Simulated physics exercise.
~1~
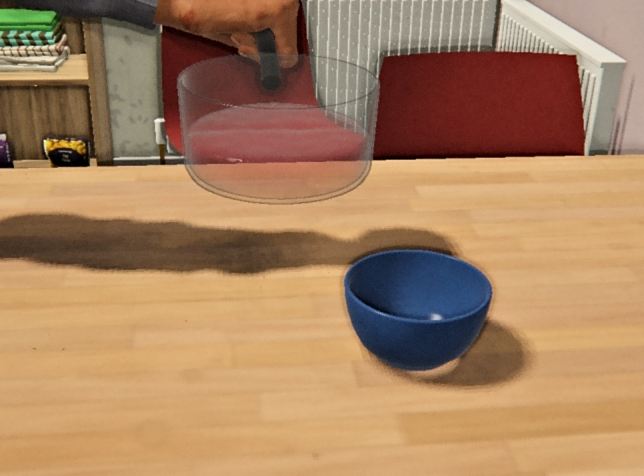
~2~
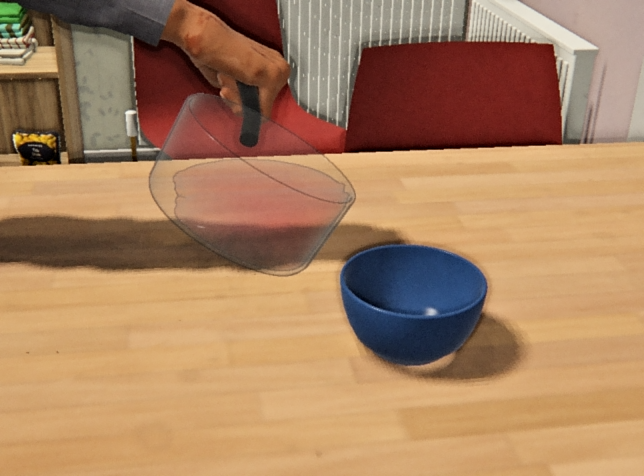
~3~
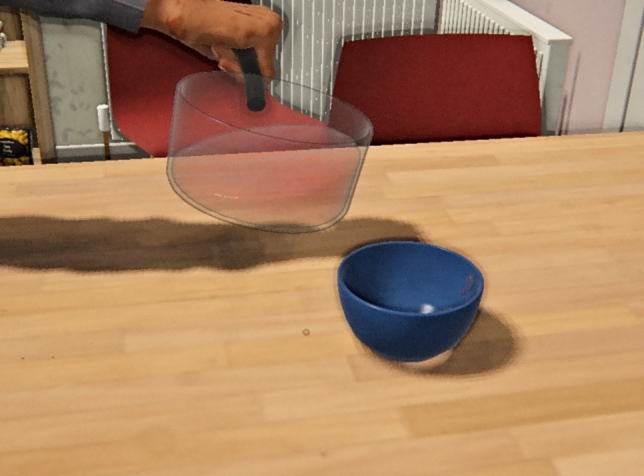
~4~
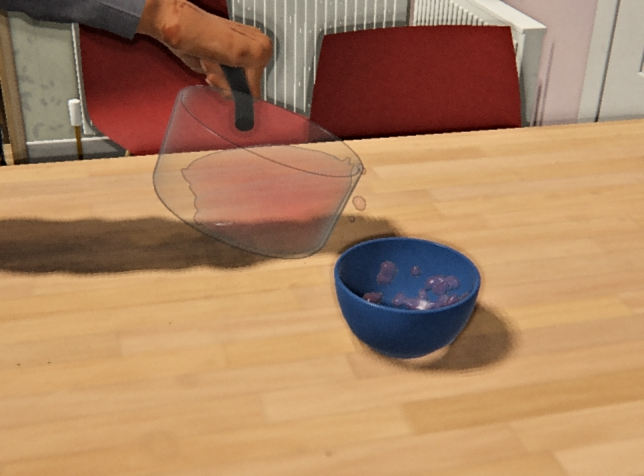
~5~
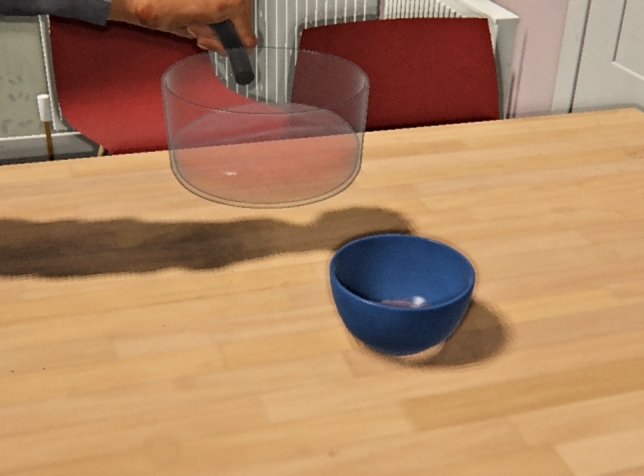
On a wooden table with red chairs behind it, a hand tipped a clear pan of water toward a blue bowl, eased it back, then tipped it again, splashing some into the bowl, and finally held the pan level above the table.
